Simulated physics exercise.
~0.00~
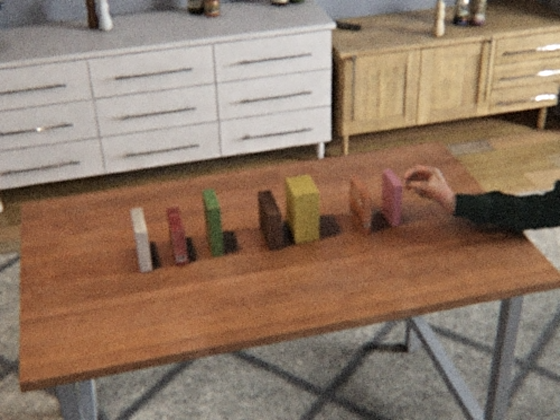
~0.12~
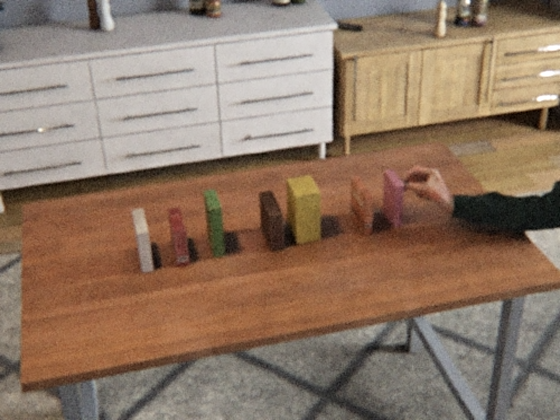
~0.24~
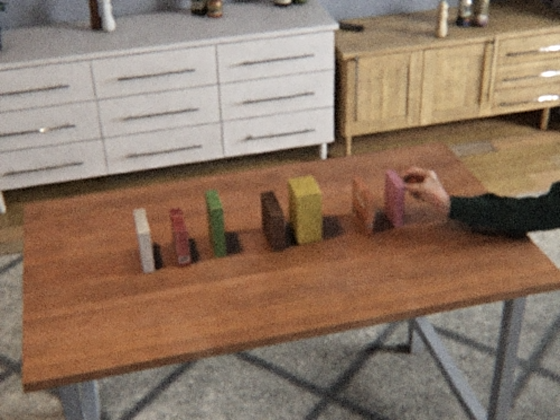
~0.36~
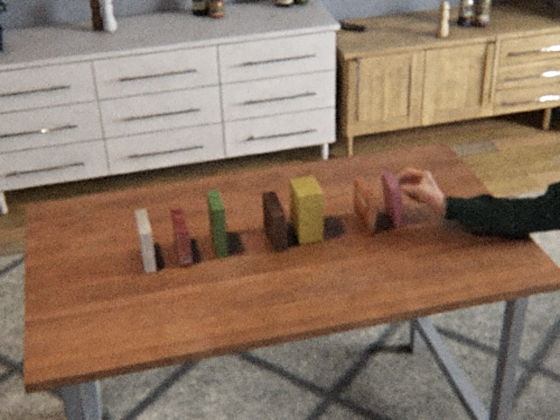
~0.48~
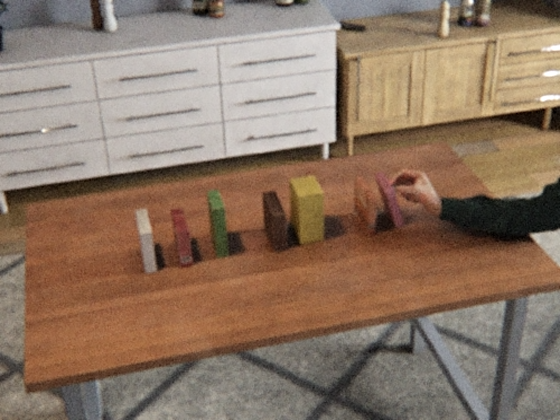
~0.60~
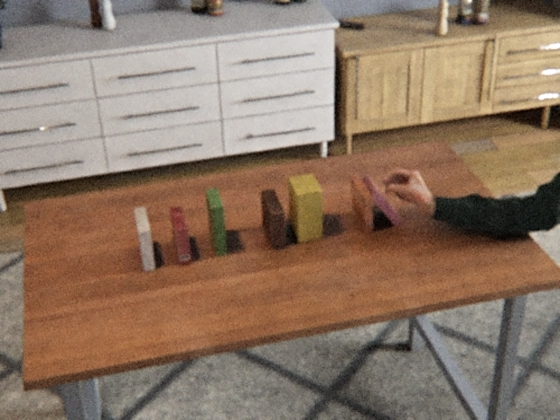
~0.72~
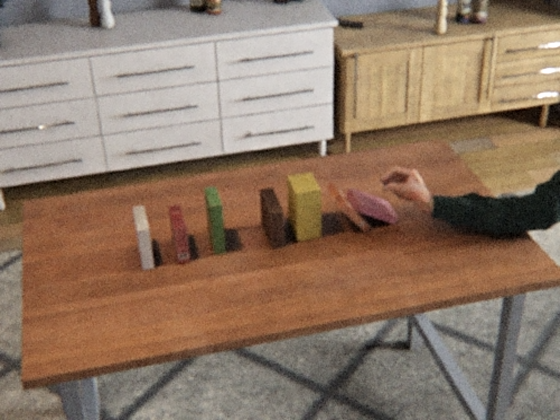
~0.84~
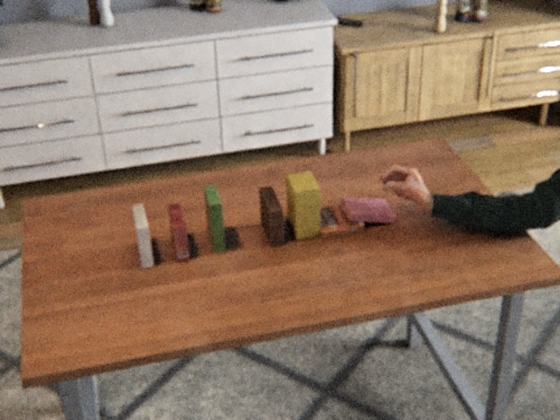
On a wooden table, a hand tipping a pink block leftward, toppling the orange one beside it, the other five staying upright.
